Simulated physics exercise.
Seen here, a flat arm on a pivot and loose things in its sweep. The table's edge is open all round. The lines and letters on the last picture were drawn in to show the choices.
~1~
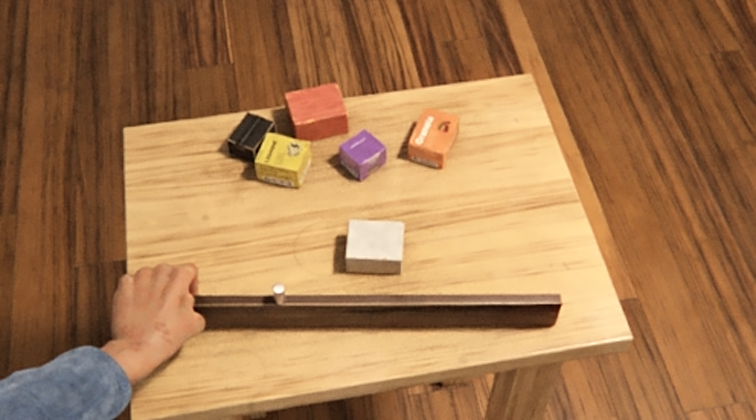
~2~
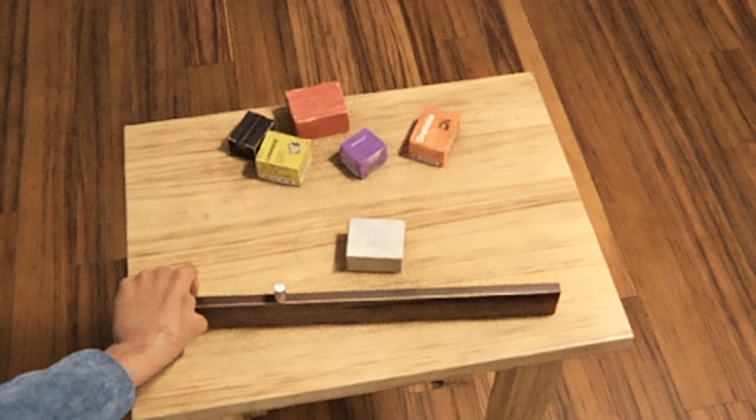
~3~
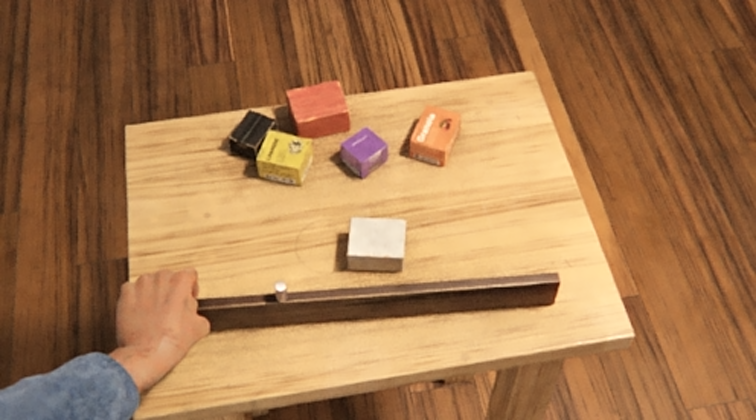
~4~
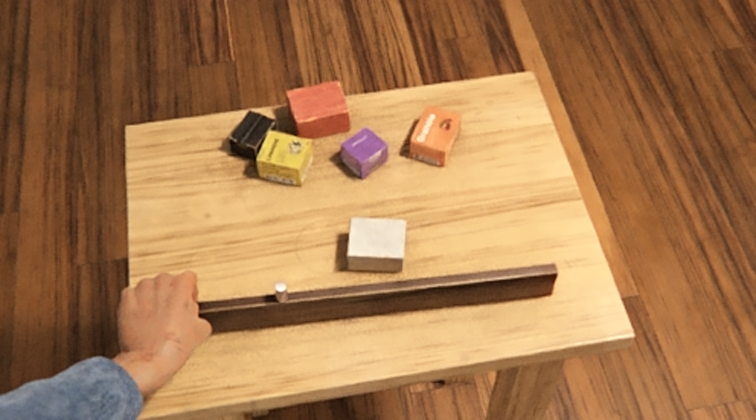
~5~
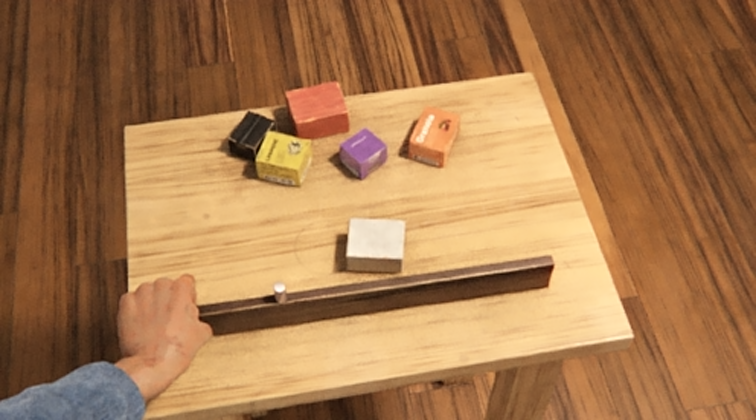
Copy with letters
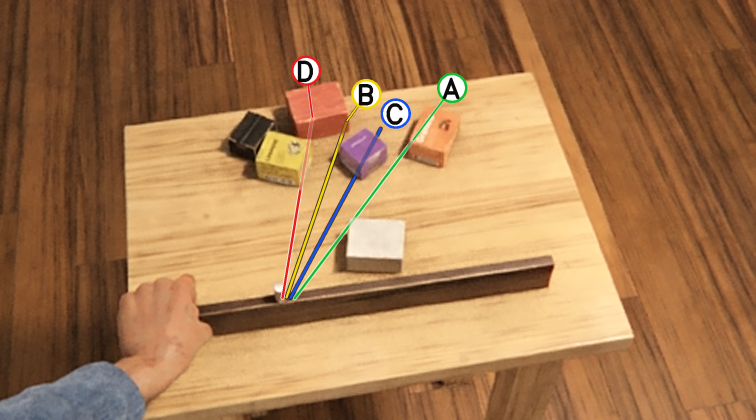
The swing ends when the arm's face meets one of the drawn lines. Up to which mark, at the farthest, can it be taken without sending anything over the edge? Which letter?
No farther than D.
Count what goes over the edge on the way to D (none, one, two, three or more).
In all, none.
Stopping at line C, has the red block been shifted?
No.
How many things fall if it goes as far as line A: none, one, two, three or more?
By then, none.
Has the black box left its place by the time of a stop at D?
By then, yes.
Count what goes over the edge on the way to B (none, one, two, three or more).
In all, none.
On the marked copy, A at (358, 214); B at (319, 203); C at (339, 208); D at (298, 201).
With D. Early on, arm (396, 225); white block (362, 232); red block (318, 112).
Further on, arm (346, 192); orange packet (410, 112); purple packet (355, 152).
At the end, arm (301, 182); red block (288, 99); black box (237, 133); nothing has fallen.
As for the rest, A is safe but short; B is safe but short; C is safe but short.
